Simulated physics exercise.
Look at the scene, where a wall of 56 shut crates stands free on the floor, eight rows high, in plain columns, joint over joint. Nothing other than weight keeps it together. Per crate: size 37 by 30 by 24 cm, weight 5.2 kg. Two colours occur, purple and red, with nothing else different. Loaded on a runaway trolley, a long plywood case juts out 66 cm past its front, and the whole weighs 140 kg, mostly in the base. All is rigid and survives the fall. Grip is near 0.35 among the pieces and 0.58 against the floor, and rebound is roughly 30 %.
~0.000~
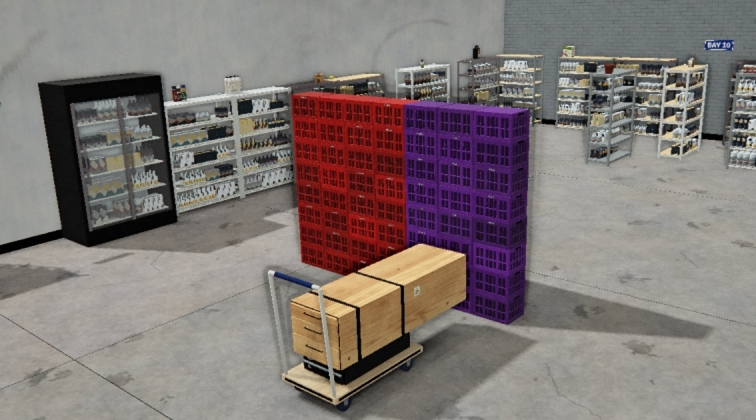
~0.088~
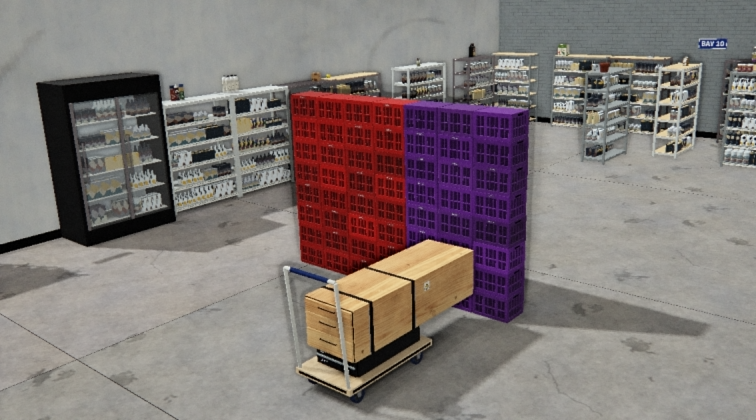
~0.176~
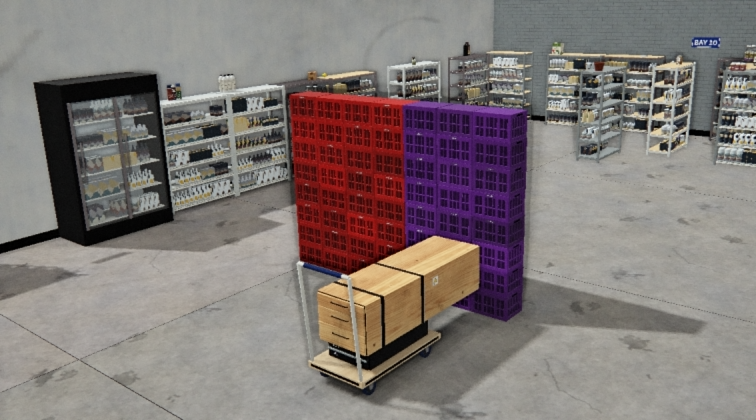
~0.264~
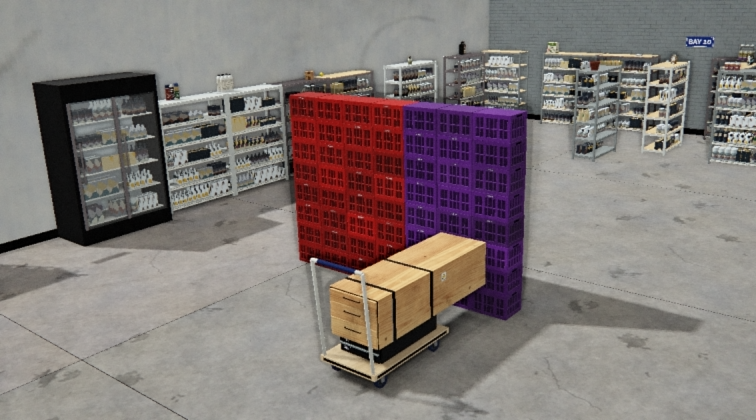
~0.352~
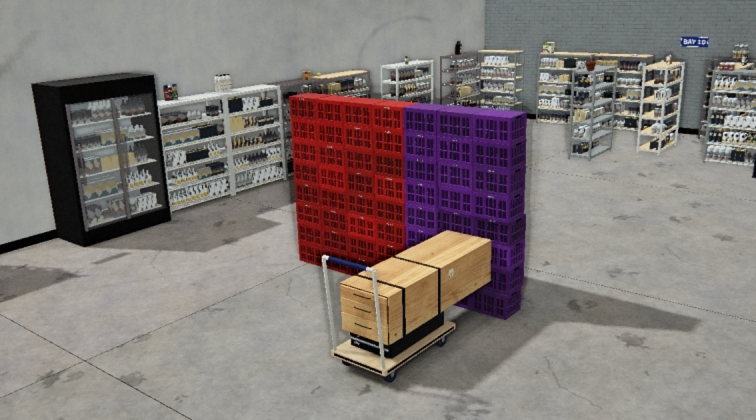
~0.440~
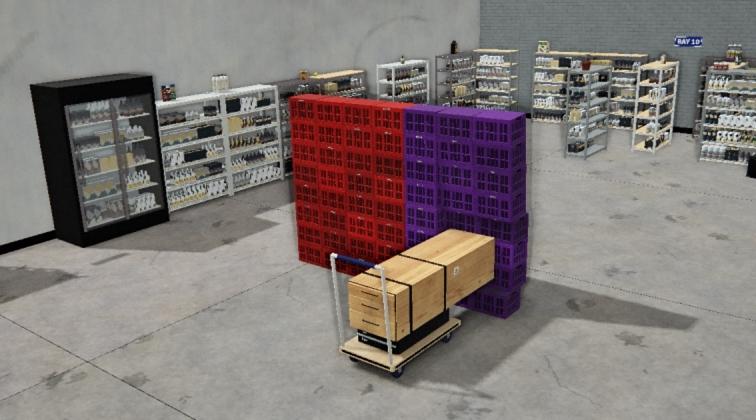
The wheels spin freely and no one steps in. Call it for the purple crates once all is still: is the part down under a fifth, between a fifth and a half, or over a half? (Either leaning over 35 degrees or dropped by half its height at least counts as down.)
Down part: Over a half.
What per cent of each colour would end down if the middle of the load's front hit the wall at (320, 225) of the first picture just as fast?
That would leave red at 40 % and purple at 0 %.
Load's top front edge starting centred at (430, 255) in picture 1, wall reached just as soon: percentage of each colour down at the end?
You'd end up with red at 0 per cent down and purple at 60 per cent.
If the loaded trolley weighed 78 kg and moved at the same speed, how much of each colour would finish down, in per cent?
In that case red comes to 0 and purple to 60 percent.
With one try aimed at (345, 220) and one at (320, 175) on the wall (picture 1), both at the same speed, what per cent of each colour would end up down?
First try then second: Red 40 and 50, purple 0 and 0 per cent.
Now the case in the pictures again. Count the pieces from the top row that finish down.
Exactly 2.
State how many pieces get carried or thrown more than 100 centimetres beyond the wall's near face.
Roughly 4.
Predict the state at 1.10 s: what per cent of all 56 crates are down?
By then, 25 per cent.
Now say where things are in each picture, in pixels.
In the first frame (pixels give the middle of a visible side; the camera moves round a little), load (462, 270) 39 cm short of the wall; top purple crate (492, 126); top red crate (388, 116); none has stirred.
The second frame shows load (470, 265) 28 cm short of the wall; top purple crate (492, 127).
The third frame shows load (476, 261) 17 cm short of the wall; top purple crate (491, 127).
The fourth frame shows load (482, 257) 58 mm short of the wall; top purple crate (491, 128).
The fifth frame shows load (488, 254) 37 mm into the wall's line; top purple crate (491, 130); movement in 6 of them.
The sixth frame shows load (492, 252) 11 cm into the wall's line; top purple crate (491, 132) 4° from how it stood; top red crate (387, 119); movement in 14 of them.
After 0.80 s, load 27 cm past the wall's line, still rolling; none of the 24 purple crates down (0 of 56 in all colours); top purple crate 17° from how it stood.
After 1.10 s, load 34 cm past the wall's line, still rolling; 14 of the 24 purple crates down (14 of 56 in all colours); top purple crate 37° from how it stood, 50 cm lower.
After 1.68 s, load 39 cm past the wall's line, stopped; 14 of the 24 purple crates down (14 of 56 in all colours); top purple crate on its side.
In the end (2.7 s), load 39 cm past the wall's line, stopped; 14 of the 24 purple crates down (14 of 56 in all colours); top purple crate upside down; top red crate unmoved. That is 58 per cent. From the last view, middles, top purple crate near (520, 348), top red crate near (396, 117).
